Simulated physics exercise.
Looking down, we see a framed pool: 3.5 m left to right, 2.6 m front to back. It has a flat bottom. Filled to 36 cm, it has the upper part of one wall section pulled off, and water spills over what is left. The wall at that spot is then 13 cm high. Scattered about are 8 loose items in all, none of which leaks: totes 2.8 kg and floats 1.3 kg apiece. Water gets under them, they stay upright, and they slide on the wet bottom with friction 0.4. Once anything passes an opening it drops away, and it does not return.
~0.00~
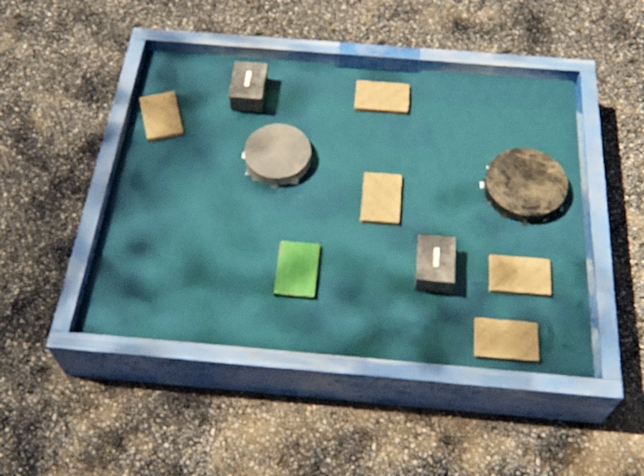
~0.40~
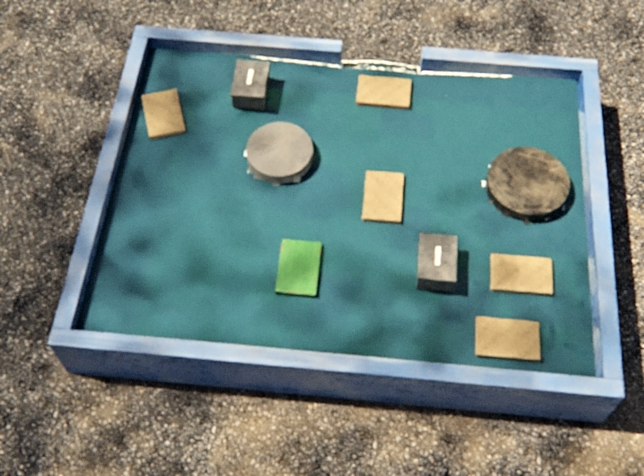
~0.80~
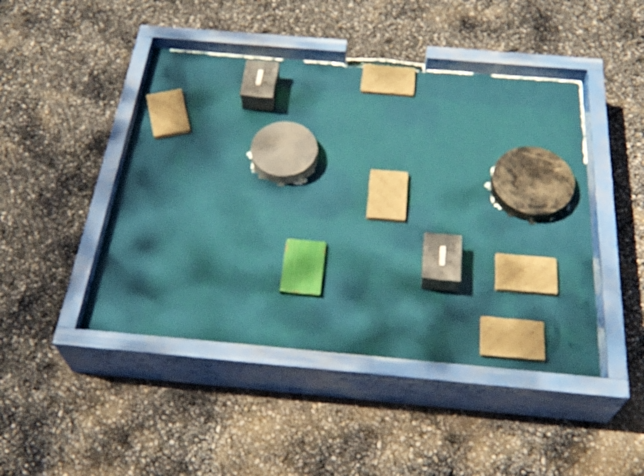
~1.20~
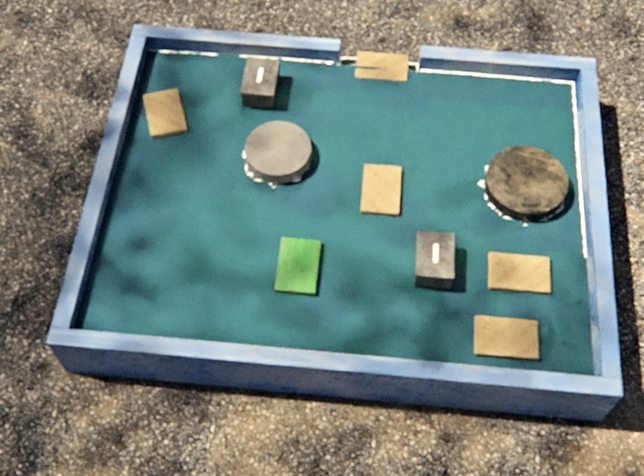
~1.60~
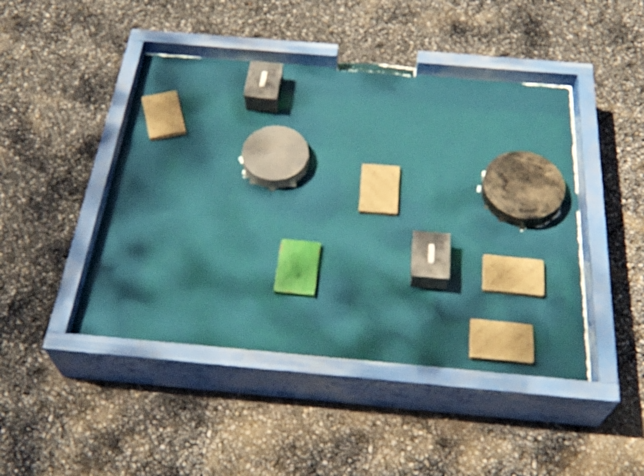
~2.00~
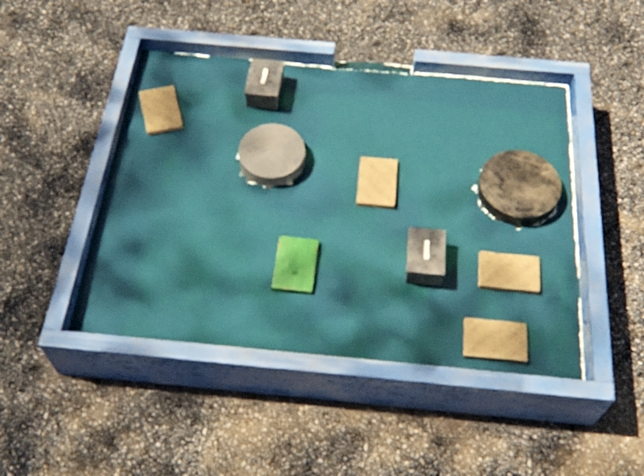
In a blue-framed pool of teal water, tan and green floats, two dark boxes and two round objects sit scattered as a gap opens in the far wall. The tan float nearest the gap drifts into it and passes out of view, while the upper box edges toward the wall and the others barely shift.
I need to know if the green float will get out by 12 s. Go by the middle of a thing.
Going by the middle, the green float is still in there.
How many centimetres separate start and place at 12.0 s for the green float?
Distance: Near 40 cm.
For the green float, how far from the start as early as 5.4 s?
Shift: About 20 cm.
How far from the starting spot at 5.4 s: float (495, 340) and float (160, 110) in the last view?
The first is off by 5 cm, the second by 20 cm.
After 2.8 s the green float is near (298, 261), 0.1 m from its start, afloat; 1 of 8 are out; 7 afloat.
After 5.4 s the green float is near (303, 256), 0.2 m from its start, afloat; 1 of 8 are out; 7 afloat.
After 8.0 s the green float is near (310, 249), 0.2 m from its start, afloat; 2 of 8 are out; 6 afloat.
After 12.0 s the green float is near (320, 238), 0.4 m from its start, afloat; 3 of 8 are out; 5 afloat.
